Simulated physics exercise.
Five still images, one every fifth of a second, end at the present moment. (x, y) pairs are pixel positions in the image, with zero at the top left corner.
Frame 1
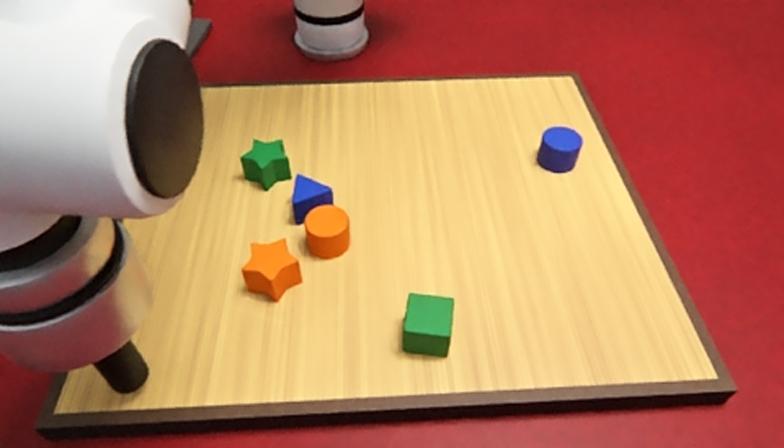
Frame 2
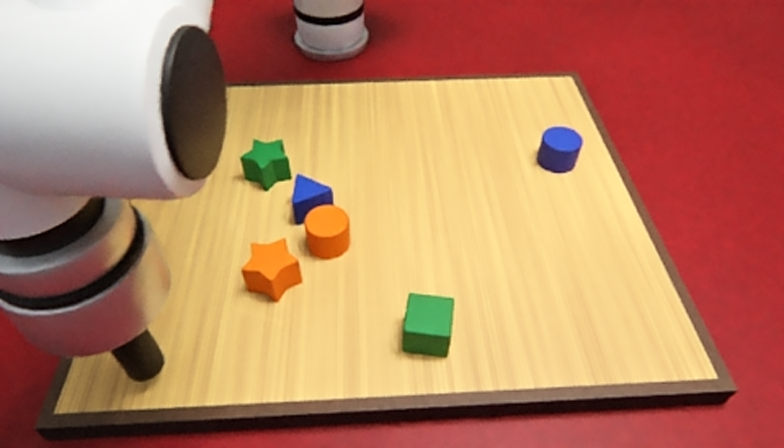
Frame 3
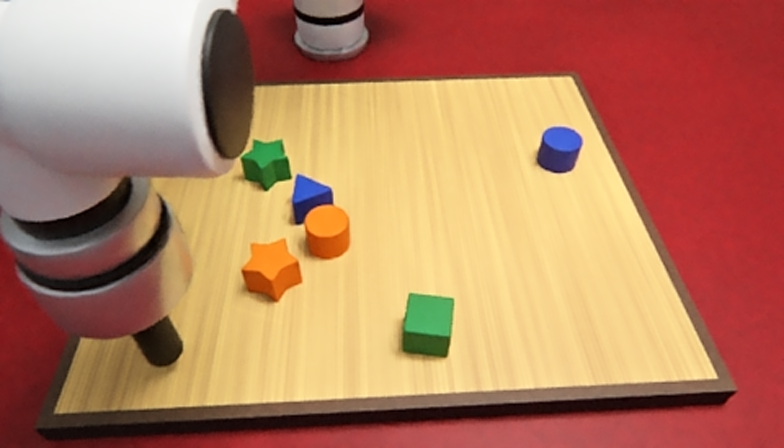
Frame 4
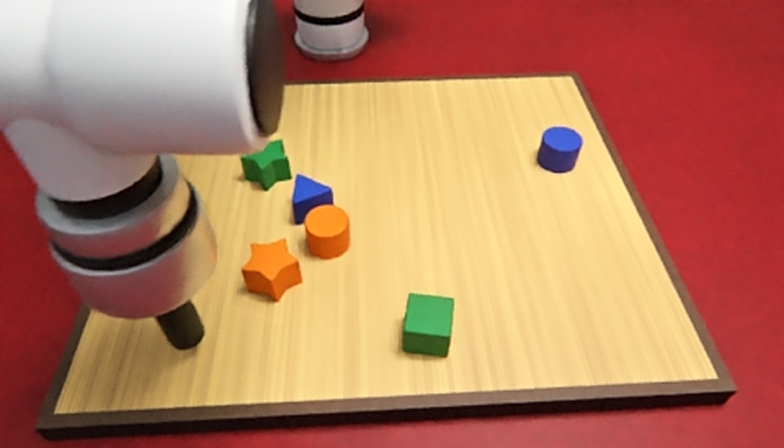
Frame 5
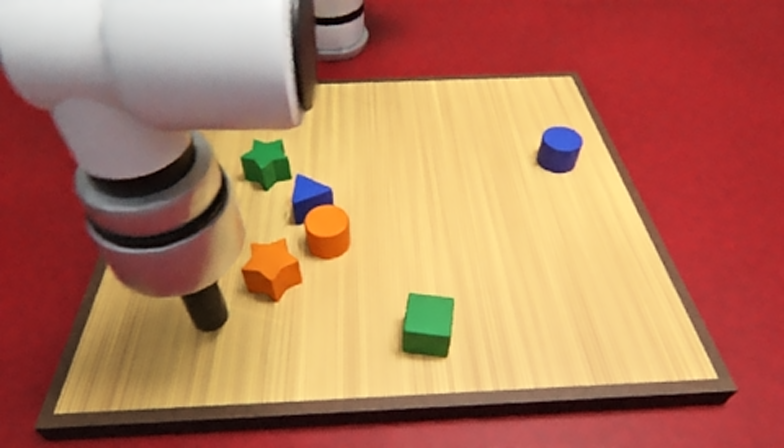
A white robot arm moves its dark tip up and right across the board's left side.
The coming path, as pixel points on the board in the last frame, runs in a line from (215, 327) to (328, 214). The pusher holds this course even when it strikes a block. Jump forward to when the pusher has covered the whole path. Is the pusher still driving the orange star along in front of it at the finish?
I believe not.
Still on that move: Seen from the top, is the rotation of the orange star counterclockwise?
Short answer: No.
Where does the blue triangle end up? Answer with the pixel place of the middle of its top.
When the path ends, it will be at (312, 174).
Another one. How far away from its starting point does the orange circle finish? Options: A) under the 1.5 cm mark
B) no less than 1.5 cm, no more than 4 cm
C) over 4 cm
Choice C: Over 4 cm.
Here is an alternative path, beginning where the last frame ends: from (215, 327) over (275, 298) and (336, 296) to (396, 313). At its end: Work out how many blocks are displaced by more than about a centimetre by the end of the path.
I count one.
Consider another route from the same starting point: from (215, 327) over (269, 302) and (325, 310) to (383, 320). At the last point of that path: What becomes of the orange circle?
It gets no push and keeps its place.
On the path given first. One third of the way, pusher at (255, 275); orange star at (285, 247), turned 30° clockwise.
Two thirds of the way, pusher at (293, 237); orange star at (325, 226), turned 70° clockwise; orange circle at (361, 207).
At the end, pusher at (327, 204); green star in place; orange star at (342, 213), turned 115° clockwise; blue triangle at (312, 174), turned 15° anticlockwise; orange circle at (389, 206).
